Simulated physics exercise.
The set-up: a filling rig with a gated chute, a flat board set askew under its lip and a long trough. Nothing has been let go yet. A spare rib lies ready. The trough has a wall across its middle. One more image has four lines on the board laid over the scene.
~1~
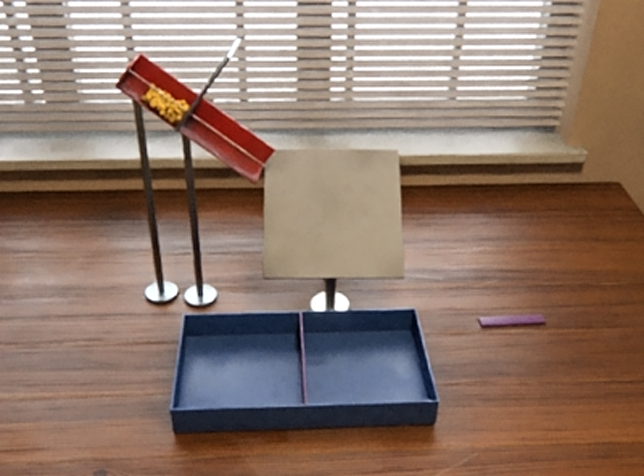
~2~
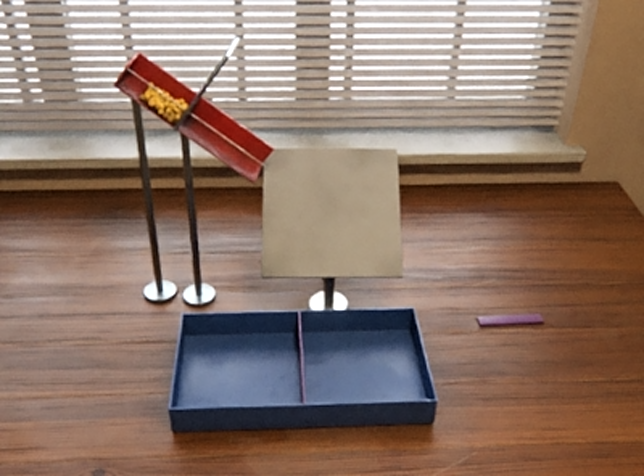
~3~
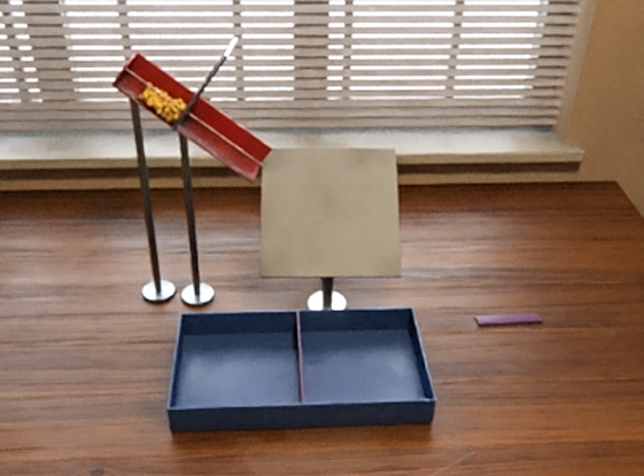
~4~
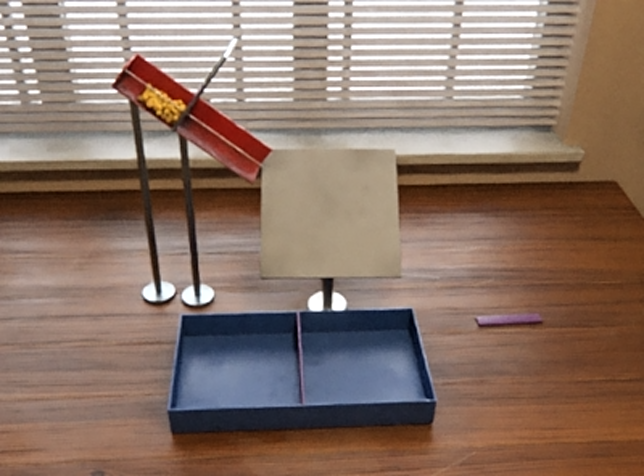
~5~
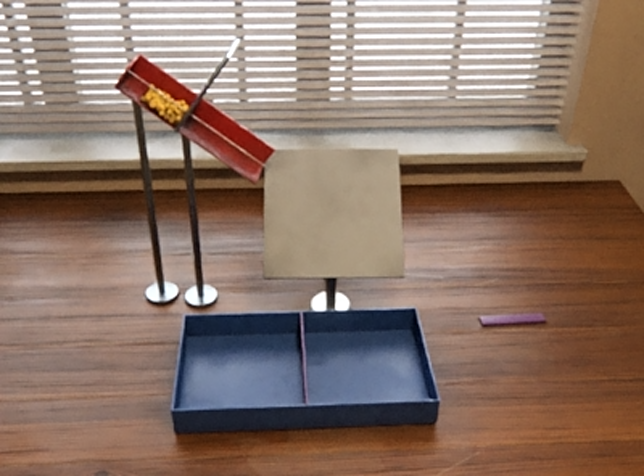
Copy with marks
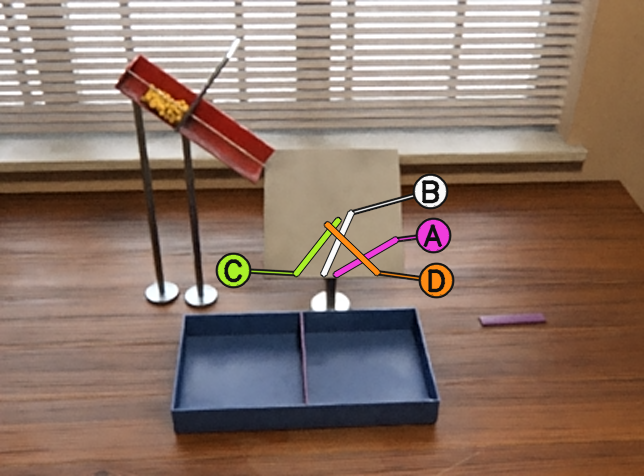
A long blue trough with a thin purple wall across its middle sits on a brown wooden table, seen from slightly above, before a window with white blinds. Behind it, yellow puffed balls rest behind a gate in a sloping red chute on two metal stands, beside a tilted grey-beige board, with a purple strip at right. Nothing moves except the view, which shifts very slightly.
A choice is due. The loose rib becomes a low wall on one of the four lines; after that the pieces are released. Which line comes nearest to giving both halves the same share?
I would pick line B.
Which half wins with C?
The left half.
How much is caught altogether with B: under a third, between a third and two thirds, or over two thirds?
Line B gives over two thirds.
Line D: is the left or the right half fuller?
More lands on the right.
On the marked copy, line A from (395, 239) to (336, 274); line B from (351, 213) to (323, 273); line C from (338, 220) to (296, 273); line D from (327, 224) to (377, 272).
For line A, of what is caught, a small part in the left half, most in the right.
For line B, of what is caught, about half in the left half, about half in the right.
For line C, of what is caught, nearly all in the left half, a stray few in the right.
For line D, of what is caught, a stray few in the left half, nearly all in the right.
